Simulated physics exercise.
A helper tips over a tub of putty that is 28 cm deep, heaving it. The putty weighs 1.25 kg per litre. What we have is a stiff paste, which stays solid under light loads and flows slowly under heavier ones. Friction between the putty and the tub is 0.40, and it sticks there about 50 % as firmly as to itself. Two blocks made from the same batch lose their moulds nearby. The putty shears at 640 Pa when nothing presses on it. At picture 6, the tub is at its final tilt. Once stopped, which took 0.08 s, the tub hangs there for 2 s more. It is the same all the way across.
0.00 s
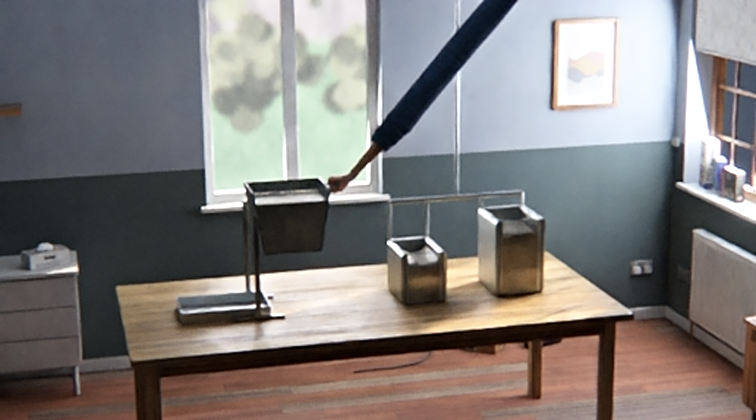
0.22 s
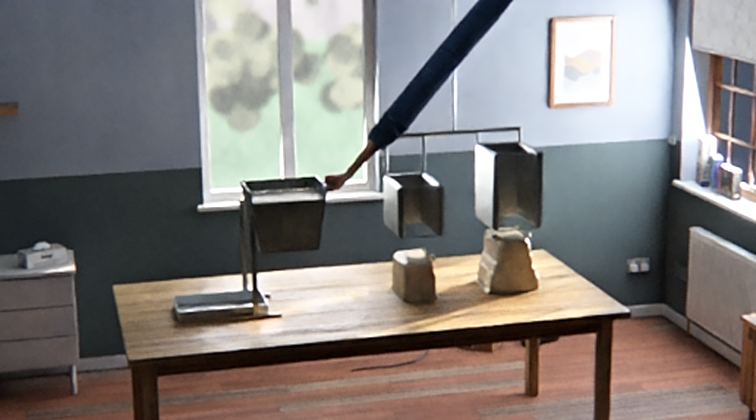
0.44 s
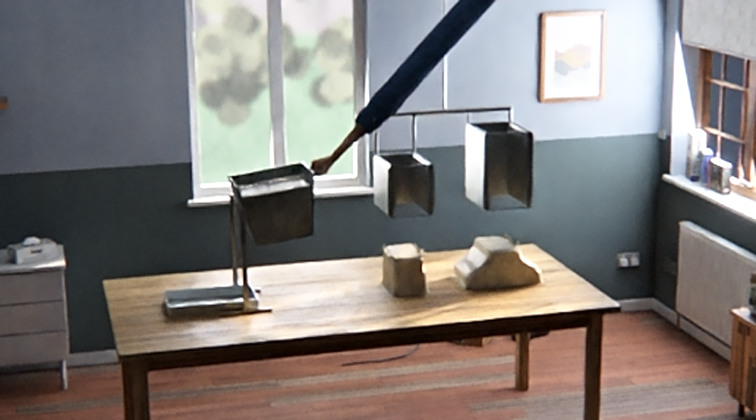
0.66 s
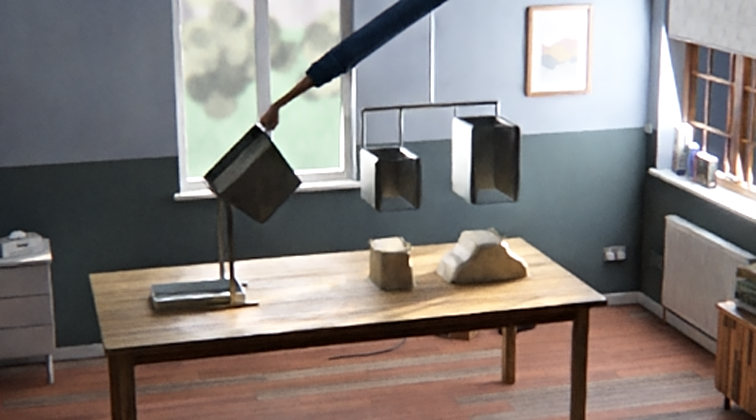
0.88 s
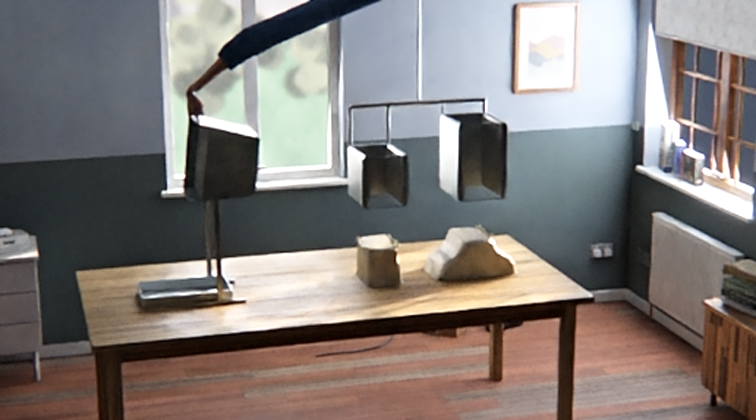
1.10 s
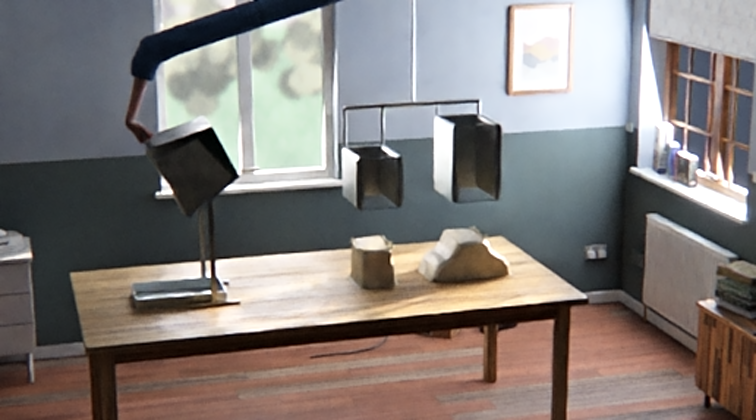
Two metal moulds rise off two pale blocks on a wooden table, and the taller right-hand block slumps into a low mound while the shorter keeps its shape, as a blue-sleeved arm tips a metal tub leftward on its stand.
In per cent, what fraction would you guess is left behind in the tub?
My guess is 0 per cent.
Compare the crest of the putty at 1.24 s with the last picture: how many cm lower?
Some 16 cm.
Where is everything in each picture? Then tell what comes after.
Handle-side rim at (329, 189), tilt 0 degrees; top of the putty at (259, 205); blocks stand 20 cm, 31 cm (left to right), in the first frame.
Handle-side rim at (326, 187), tilt 0 degrees; top of the putty at (256, 203); blocks stand 19 cm, 26 cm (left to right), in the second frame.
Handle-side rim at (312, 173), tilt 7 degrees; top of the putty at (307, 186); blocks stand 19 cm, 19 cm (left to right), in the third frame.
Handle-side rim at (265, 134), tilt 43 degrees; top of the putty at (269, 146); blocks stand 19 cm, 19 cm (left to right), in the fourth frame.
Handle-side rim at (196, 125), tilt 83 degrees; top of the putty at (213, 130); blocks stand 19 cm, 19 cm (left to right), in the fifth frame.
Handle-side rim at (150, 151), tilt 116 degrees; top of the putty at (198, 140); blocks stand 19 cm, 19 cm (left to right), in the sixth frame.
After 1.24 s, the tub is at 116 degrees and holds 30 %.
After 1.41 s, the tub is at 116 degrees and holds 0 %.
After 1.58 s, the tub is at 116 degrees and holds 0 %.
After 1.75 s, the tub is at 116 degrees and holds 0 %.
After 3.10 s, at the end, the tub is at 116 degrees and holds 0 %.
